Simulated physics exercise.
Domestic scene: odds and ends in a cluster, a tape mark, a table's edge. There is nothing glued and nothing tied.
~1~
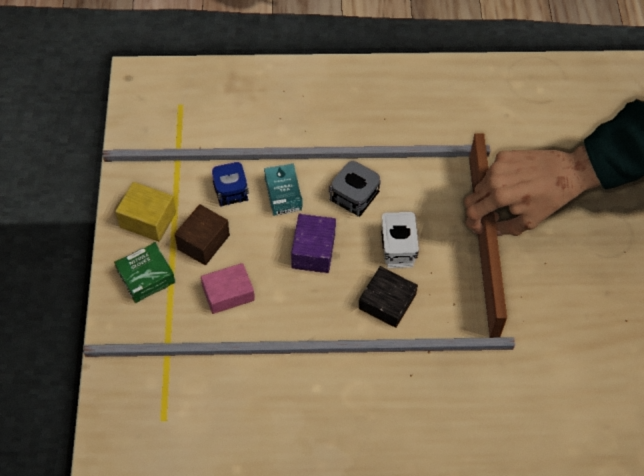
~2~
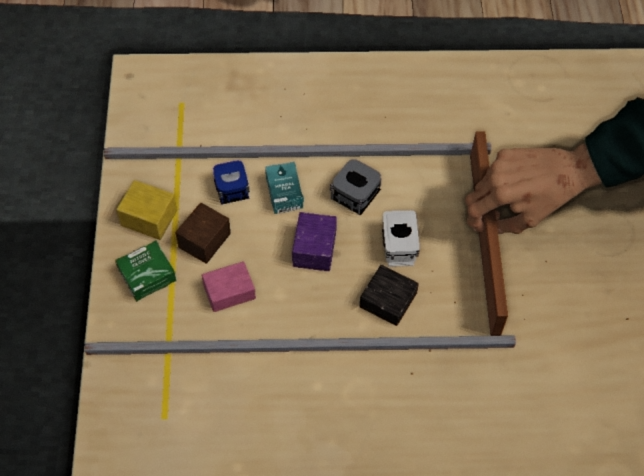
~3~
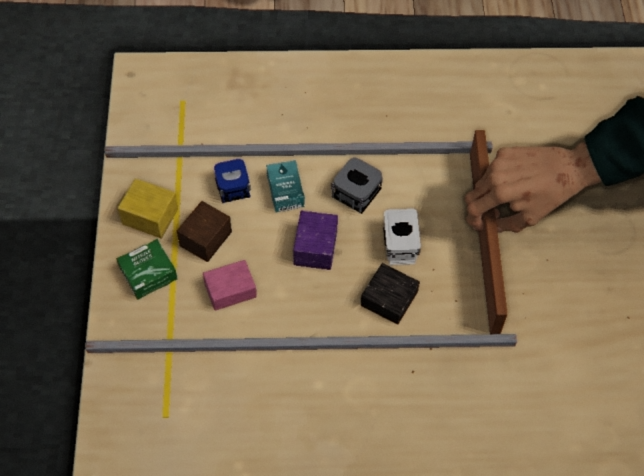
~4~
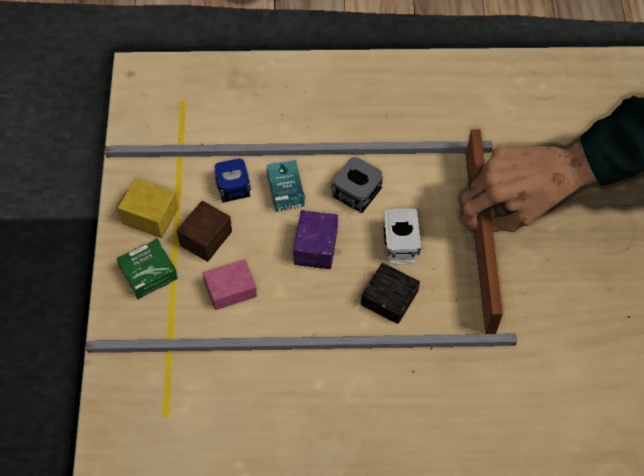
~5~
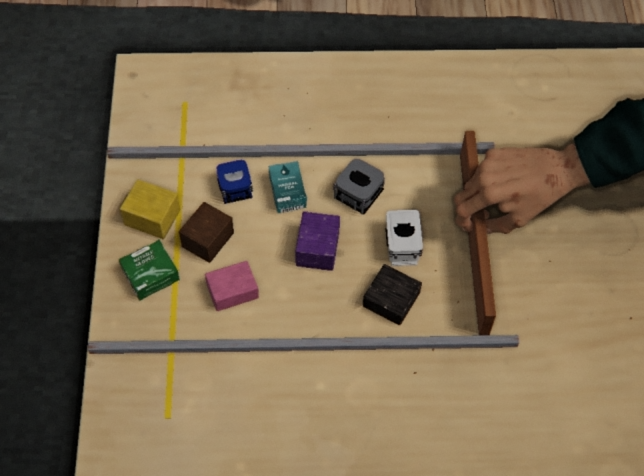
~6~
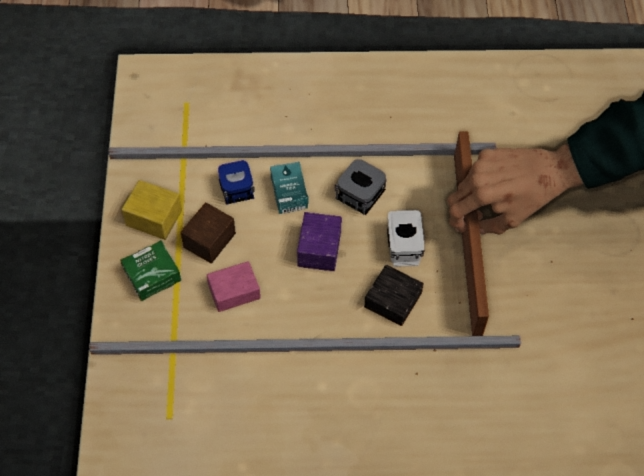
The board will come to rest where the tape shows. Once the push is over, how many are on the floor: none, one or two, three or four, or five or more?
So in the end, three or four bits get shoved clean off.
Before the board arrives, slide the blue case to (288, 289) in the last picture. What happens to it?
From that start the object is safe.
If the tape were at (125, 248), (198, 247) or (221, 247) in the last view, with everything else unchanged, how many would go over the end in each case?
Per try in turn: 7, 1, 0.
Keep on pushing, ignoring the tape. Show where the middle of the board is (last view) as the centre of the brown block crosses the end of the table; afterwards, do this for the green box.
For the brown block at (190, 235), for the green box at (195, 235).
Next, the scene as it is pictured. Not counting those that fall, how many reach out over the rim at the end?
The total would be 0.
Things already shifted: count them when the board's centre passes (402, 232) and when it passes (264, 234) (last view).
First position 2; second position 10.
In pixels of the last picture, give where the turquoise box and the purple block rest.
The turquoise box finishes at (128, 187); the purple block finishes at (127, 245).
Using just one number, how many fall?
The total is 4.
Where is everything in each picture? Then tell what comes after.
In the first picture, yellow block (146, 212); green box (145, 272); brown block (203, 235); board (487, 233); tape (173, 249).
In the second picture, green box (146, 271); black block (389, 295).
In the third picture, brown block (205, 231); board (487, 229).
In the fourth picture, yellow block (149, 208); blue case (233, 181).
In the fifth picture, green box (149, 270); grey case (360, 186).
In the sixth picture, yellow block (152, 210); green box (151, 271); brown block (209, 233); board (470, 231); tape (179, 247).
A little later, none off yet; yellow block at rest near (152, 210); green box at rest near (151, 271); brown block at rest near (209, 233).
Next, none off yet; yellow block at rest near (152, 210); green box at rest near (151, 271); brown block at rest near (207, 233).
Later still, none off yet; yellow block shifted about its own width near (114, 203); green box shifted a little near (126, 284); brown block shifted about its own width near (142, 237).
When it is over, the number that fall off is three or four; down, blue case, brown block, green box and yellow block.
